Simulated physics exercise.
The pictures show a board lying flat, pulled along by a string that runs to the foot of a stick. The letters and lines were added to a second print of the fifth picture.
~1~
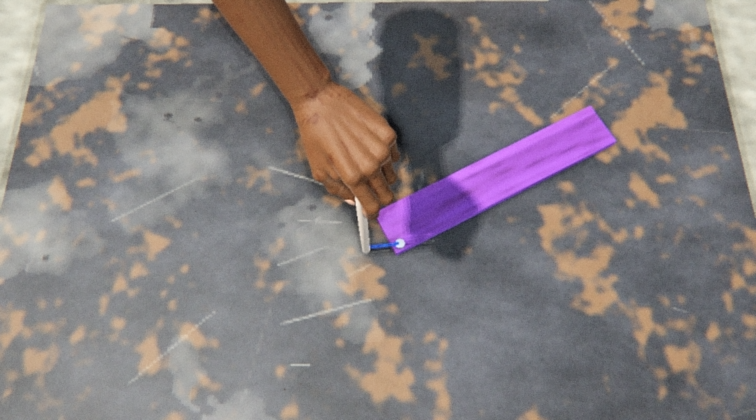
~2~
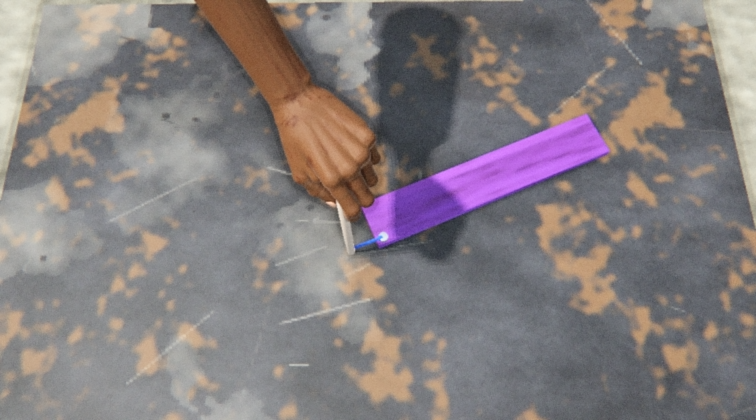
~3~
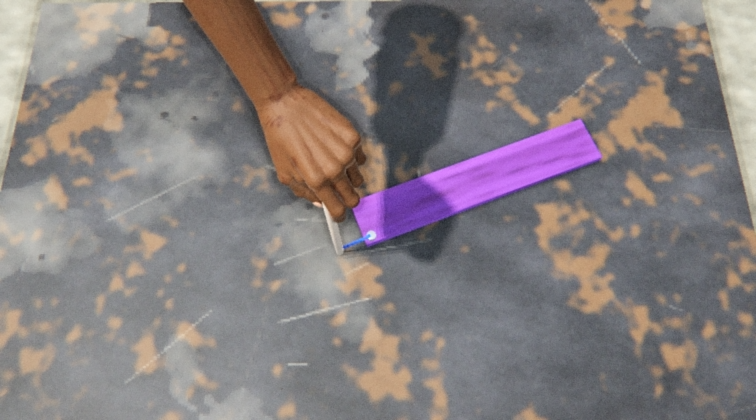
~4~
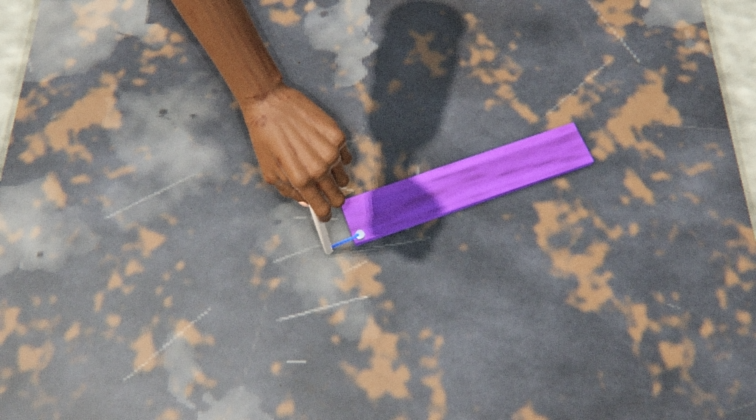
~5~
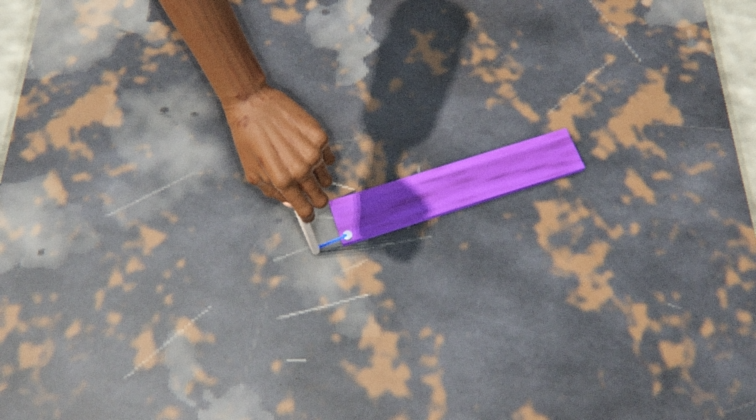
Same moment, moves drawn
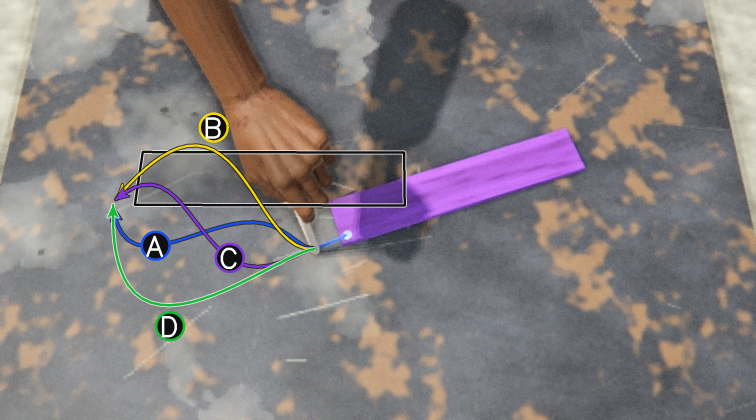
On a dark, mottled surface with rusty orange patches, a hand holds a pale stick whose foot is joined by a short blue string to the near corner of a purple board. The hand moves the stick left, and the board slides a short way after it, turning slightly closer to level.
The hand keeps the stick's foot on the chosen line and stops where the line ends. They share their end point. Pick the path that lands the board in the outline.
B is the one.
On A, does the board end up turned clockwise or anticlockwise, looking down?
It turns clockwise.
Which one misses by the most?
Path D.
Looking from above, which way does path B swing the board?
Clockwise.
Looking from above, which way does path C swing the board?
It turns clockwise.
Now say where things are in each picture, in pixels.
Purple board (498, 176), in the first picture.
Purple board (487, 177), in the second picture.
Purple board (478, 180), in the third picture.
Purple board (469, 181), in the fourth picture.
Purple board (458, 184), in the fifth picture.
On the marked copy, A from (315, 249) via (205, 232) to (114, 208); B from (315, 249) via (228, 161) to (118, 197); C from (315, 249) via (209, 239) to (116, 199); D from (315, 249) via (181, 304) to (113, 205); the outline at (271, 178).
Taking B. A third of the way, foot of the stick (250, 189), middle of the board (405, 185).
Two thirds of the way, foot of the stick (179, 149), middle of the board (329, 169).
When it is over, foot of the stick (114, 203), middle of the board (271, 178); it lies in the outline.
As for the rest, A leaves its middle at (269, 211); C leaves its middle at (271, 201); D leaves its middle at (263, 234).
